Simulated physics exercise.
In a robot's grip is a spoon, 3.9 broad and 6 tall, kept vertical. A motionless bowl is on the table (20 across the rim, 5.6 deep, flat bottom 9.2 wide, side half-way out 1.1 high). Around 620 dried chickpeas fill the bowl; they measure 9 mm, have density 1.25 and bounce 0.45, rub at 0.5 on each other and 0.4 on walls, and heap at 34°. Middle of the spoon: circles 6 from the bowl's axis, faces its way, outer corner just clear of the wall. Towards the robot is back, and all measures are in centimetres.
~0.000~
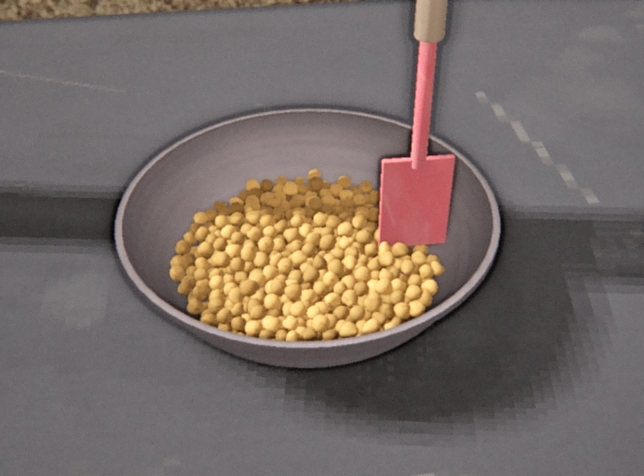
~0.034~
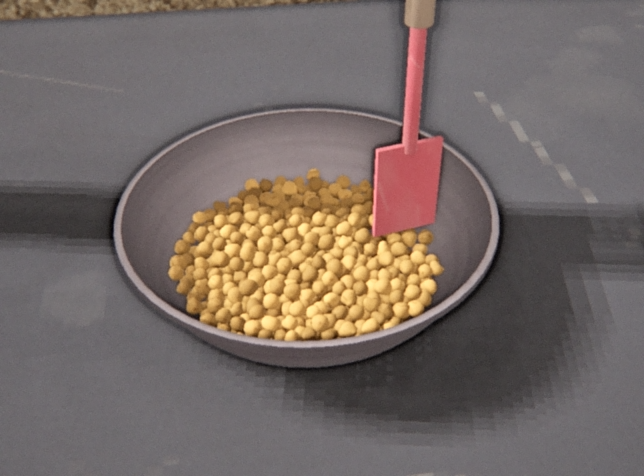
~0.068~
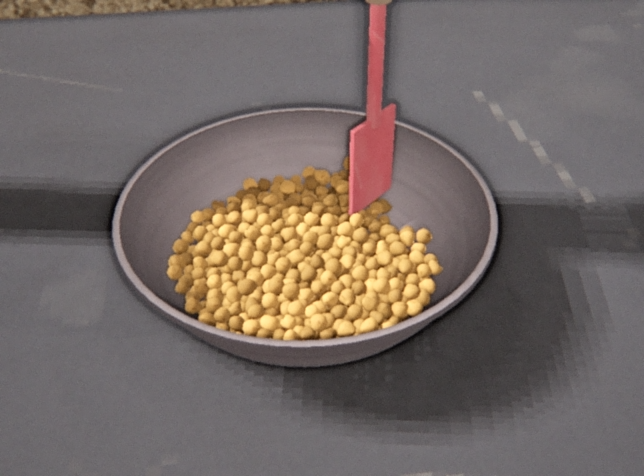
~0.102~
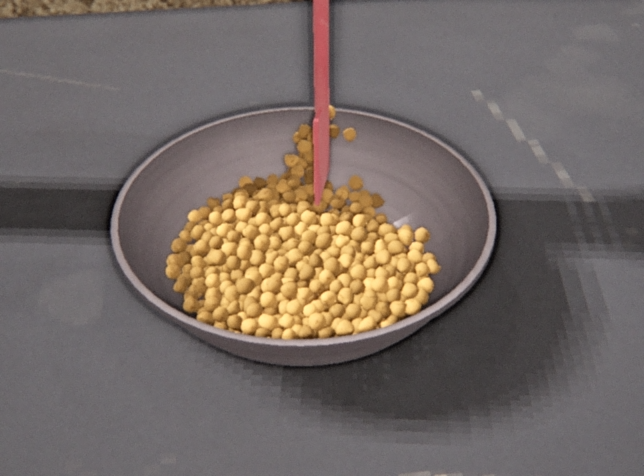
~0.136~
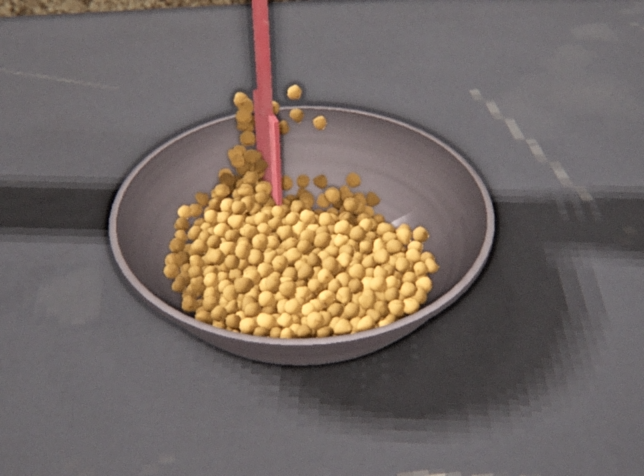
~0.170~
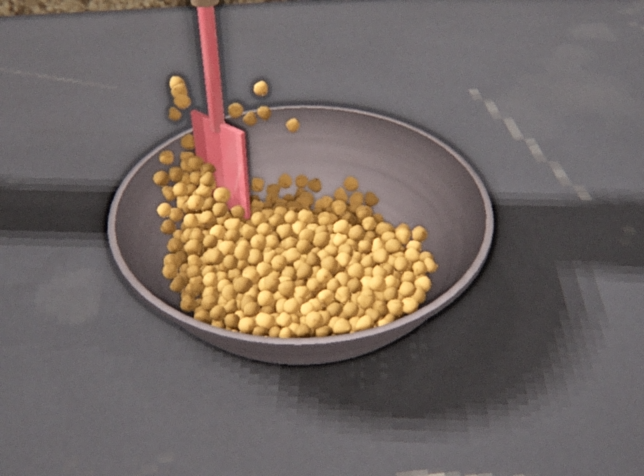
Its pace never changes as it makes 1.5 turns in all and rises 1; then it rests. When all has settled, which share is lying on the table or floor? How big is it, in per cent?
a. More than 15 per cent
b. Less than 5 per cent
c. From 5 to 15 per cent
Answer: C.
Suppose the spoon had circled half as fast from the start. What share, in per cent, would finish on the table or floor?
Near 0 in a hundred, it would be.
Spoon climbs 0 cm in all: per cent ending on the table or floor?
I'd put it at about 20 per cent.
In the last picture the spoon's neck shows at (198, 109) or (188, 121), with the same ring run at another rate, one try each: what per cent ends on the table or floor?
Roughly 15 and 15 percent, in that order.
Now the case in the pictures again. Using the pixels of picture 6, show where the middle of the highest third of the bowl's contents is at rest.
The centre is near pixel (293, 245).
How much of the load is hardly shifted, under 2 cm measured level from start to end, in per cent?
I'd guess close to 70 percent of the load.
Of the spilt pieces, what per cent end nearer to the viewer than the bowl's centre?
It comes out near 60 percent.
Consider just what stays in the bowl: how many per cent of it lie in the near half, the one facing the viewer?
I'd say around 50 per cent.
After 0.34 s, 290° round, highest piece 10 above the table; 579 in the bowl, 13 on the table or floor, 24 in flight or on the tool.
After 0.51 s, 85° round, highest piece 7 above the table; 556 in the bowl, 53 on the table or floor, 7 in flight or on the tool.
After 0.80 s, 180° round, highest piece 4 above the table; 553 in the bowl, 63 on the table or floor.
After 1.50 s, 180° round, highest piece 4 above the table; 553 in the bowl, 63 on the table or floor.
In the end, 553 in the bowl, 63 on the table or floor. That is 10 % on the table or floor.
